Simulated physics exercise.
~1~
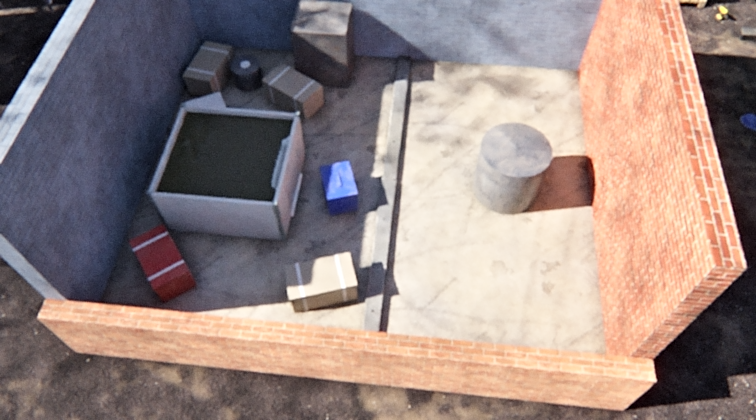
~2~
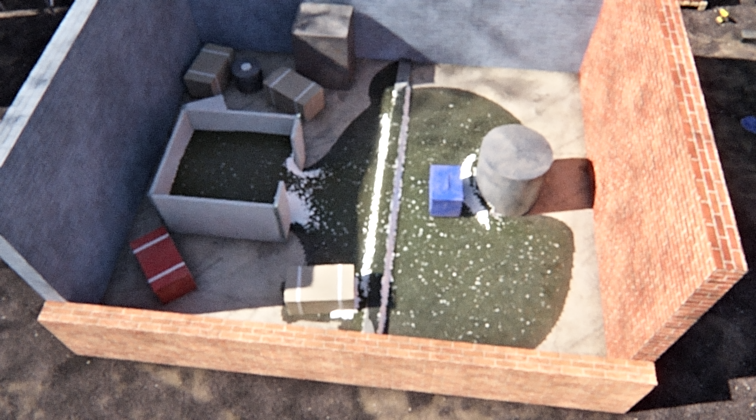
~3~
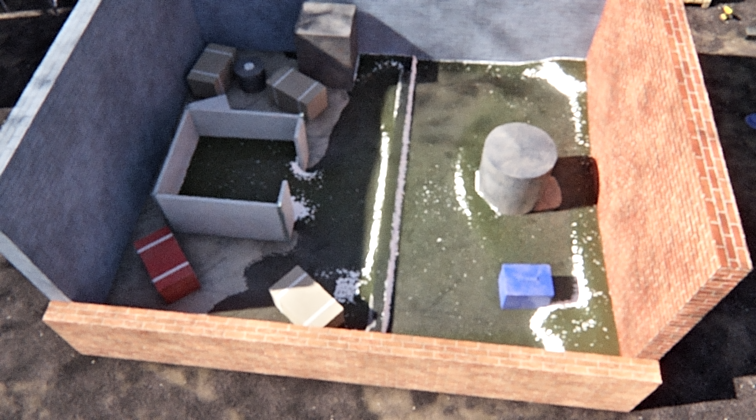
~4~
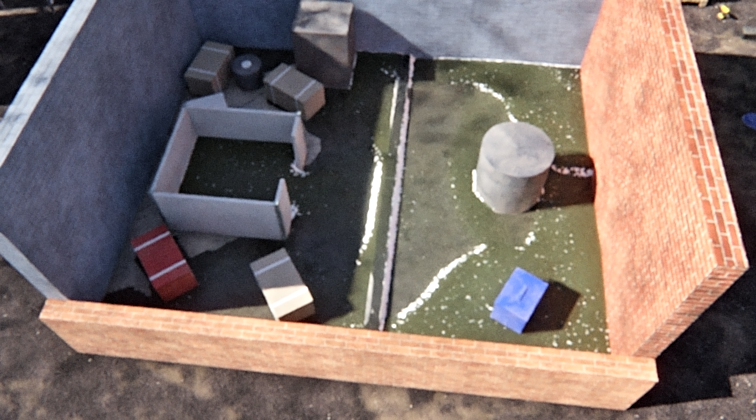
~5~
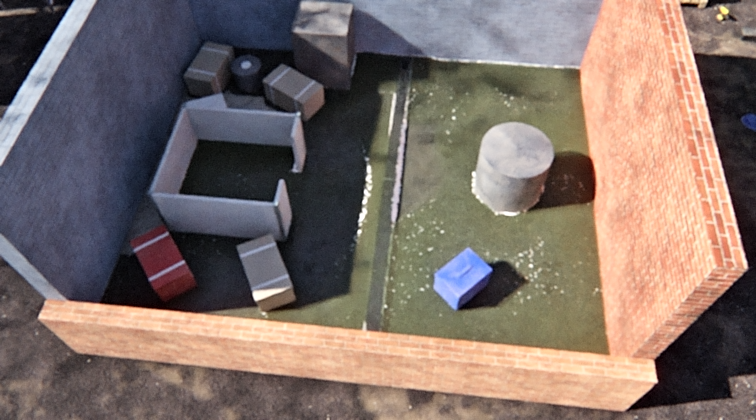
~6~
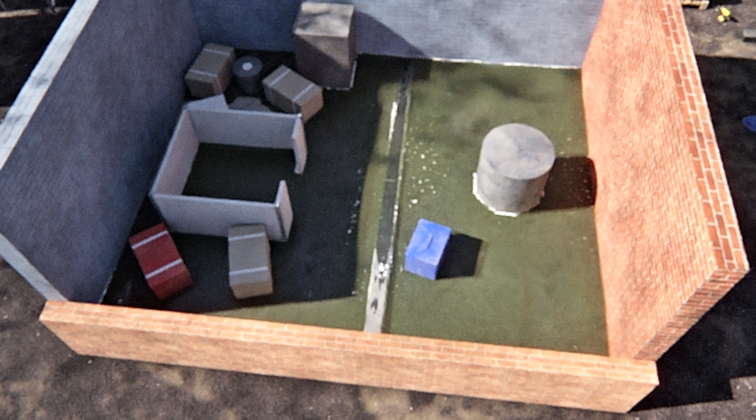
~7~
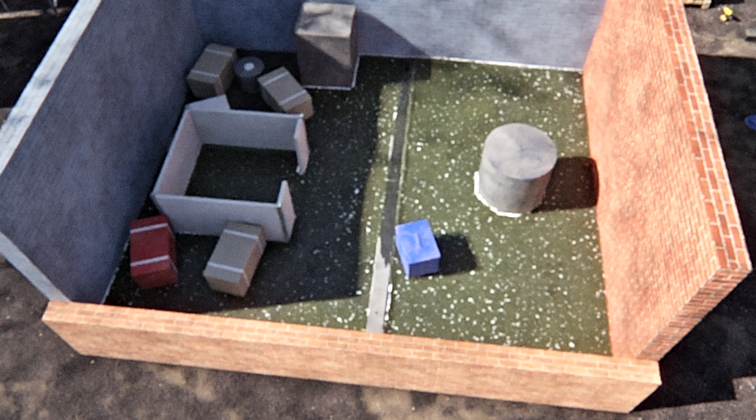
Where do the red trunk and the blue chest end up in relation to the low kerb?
The red trunk stays on the tank's side, well short of the kerb, while the blue chest is carried over it and ends just beyond it on the right.
A brick-walled yard is seen from above in a slightly swaying view, with a low kerb crossing its pale floor. A pale tank of dark green water stands on the left among tan boxes, a red trunk and a blue chest, while a grey cylinder stands on the right. The tank's right side gives way, and water rushes over the kerb, sweeping the blue chest past the cylinder towards the near right corner. The tan trunk in front turns and slides left. As water covers the floor, the chest drifts back, ending just right of the kerb, while the red trunk barely shifts.
